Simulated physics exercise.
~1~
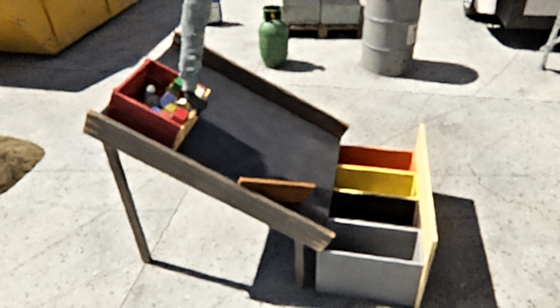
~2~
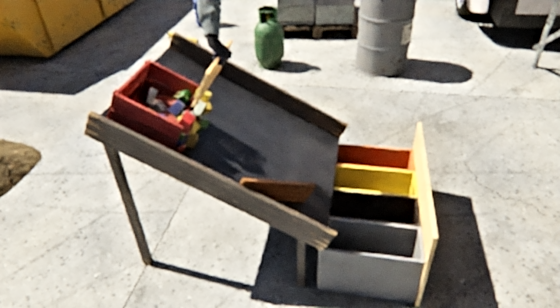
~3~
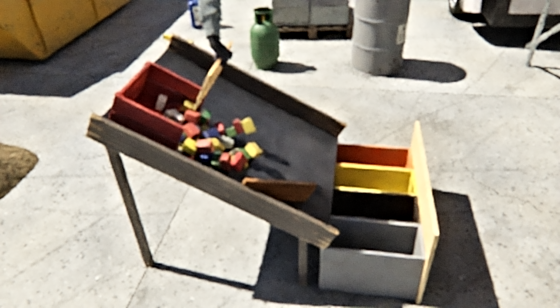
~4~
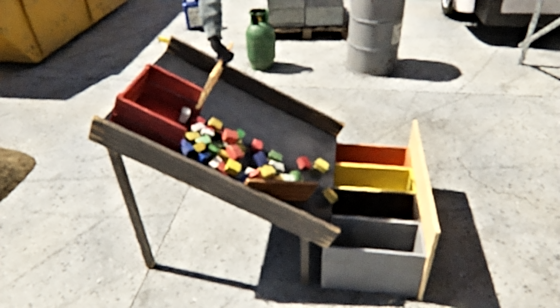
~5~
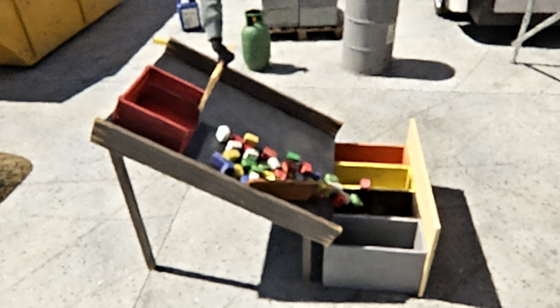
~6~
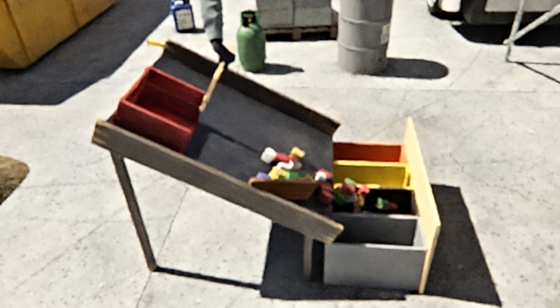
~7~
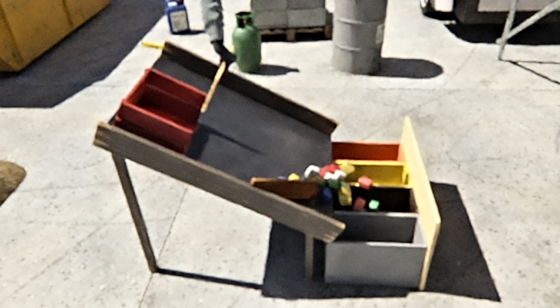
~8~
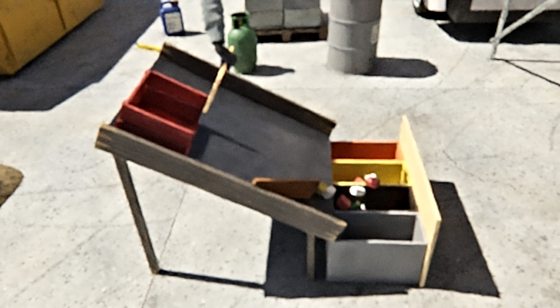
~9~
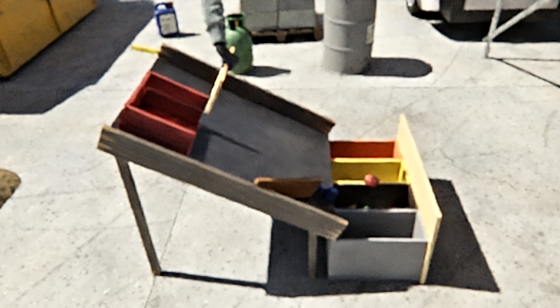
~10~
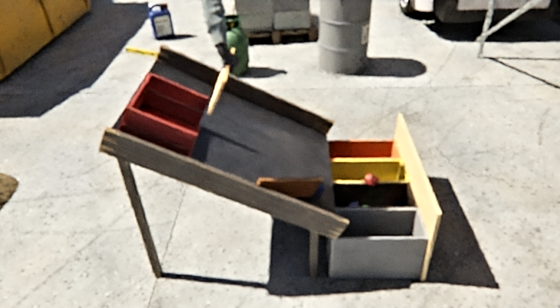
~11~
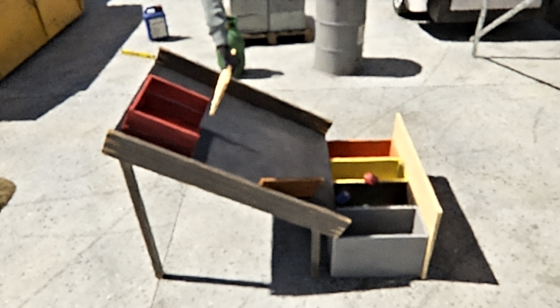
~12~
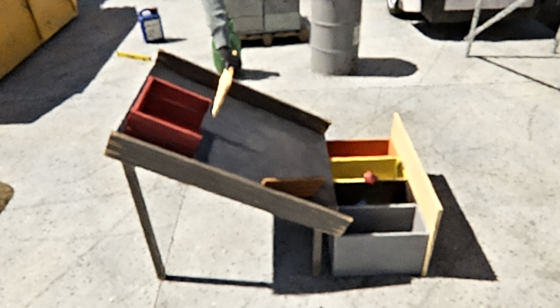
Sunlit concrete yard, a gate lifting from a red pen and colourful toy bricks tumbling down a ramp, mostly into a black tote.
